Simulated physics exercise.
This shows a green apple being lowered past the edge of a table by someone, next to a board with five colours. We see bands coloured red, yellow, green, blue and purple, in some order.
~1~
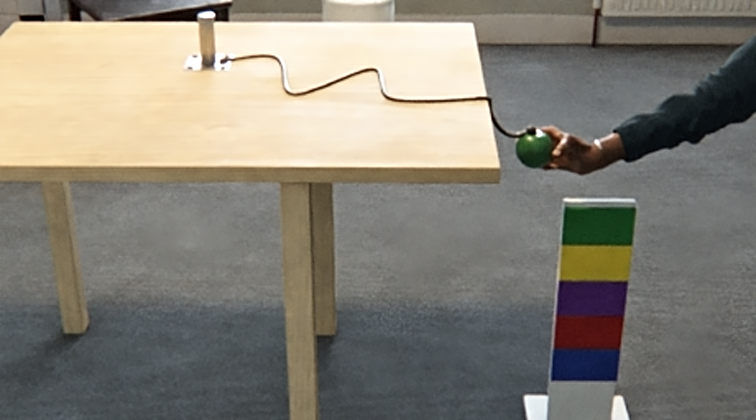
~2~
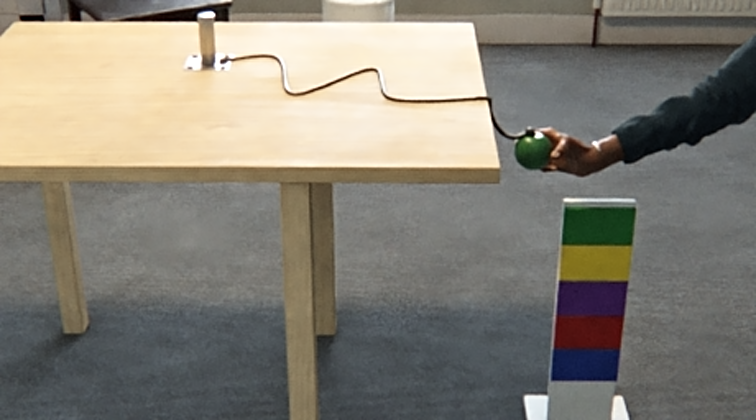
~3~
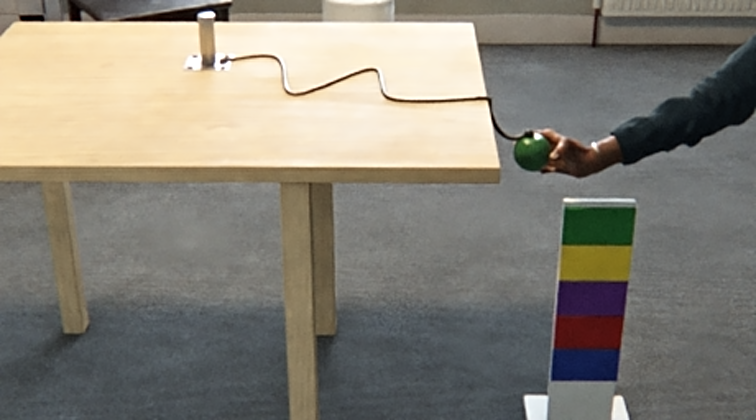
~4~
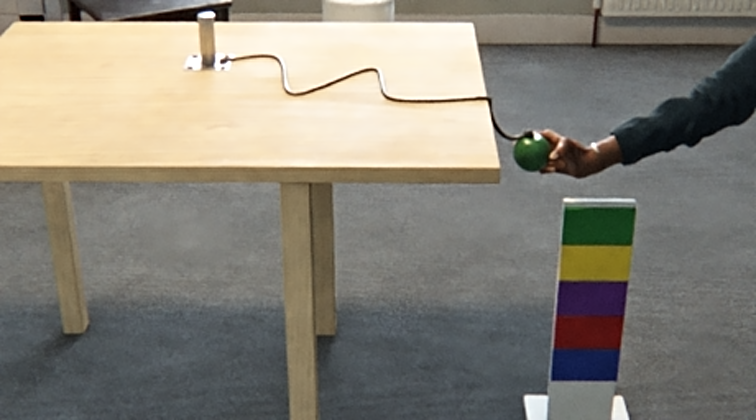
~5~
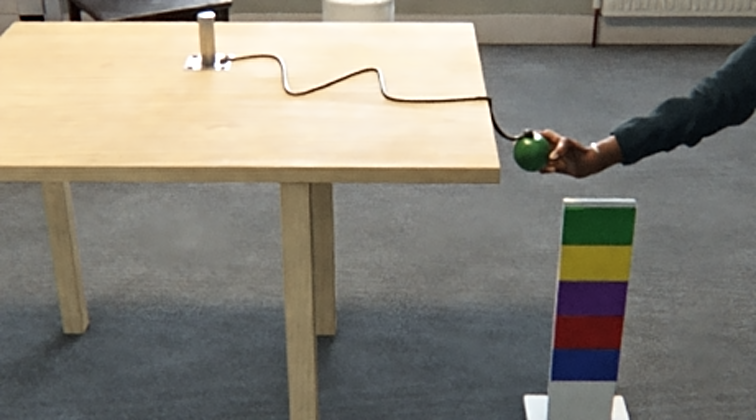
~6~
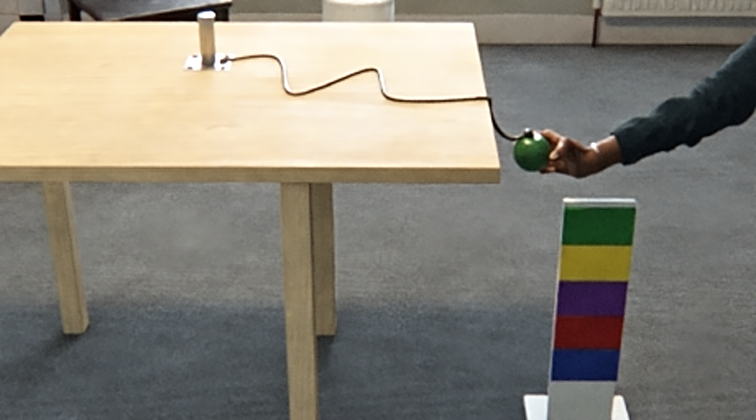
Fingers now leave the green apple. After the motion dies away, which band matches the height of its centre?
The red one.
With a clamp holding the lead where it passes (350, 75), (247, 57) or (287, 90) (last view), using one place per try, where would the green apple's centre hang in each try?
In that order: (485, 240), (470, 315) and (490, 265).
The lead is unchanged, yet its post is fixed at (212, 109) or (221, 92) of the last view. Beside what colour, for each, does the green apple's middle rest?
Answer, in order: Blue, blue.
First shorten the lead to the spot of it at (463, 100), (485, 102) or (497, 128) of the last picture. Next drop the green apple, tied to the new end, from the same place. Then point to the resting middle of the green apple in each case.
Case by case: (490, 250), (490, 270) and (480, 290).
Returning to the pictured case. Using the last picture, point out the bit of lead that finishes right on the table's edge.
(377, 70).
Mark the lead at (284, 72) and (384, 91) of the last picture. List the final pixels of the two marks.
First: (319, 73). Second: (481, 149).
Soon after, apple near (480, 313); level with red.
After that, apple near (478, 322); level with red.
In the end, apple near (470, 324); level with red. Its centre hangs level with the red band.
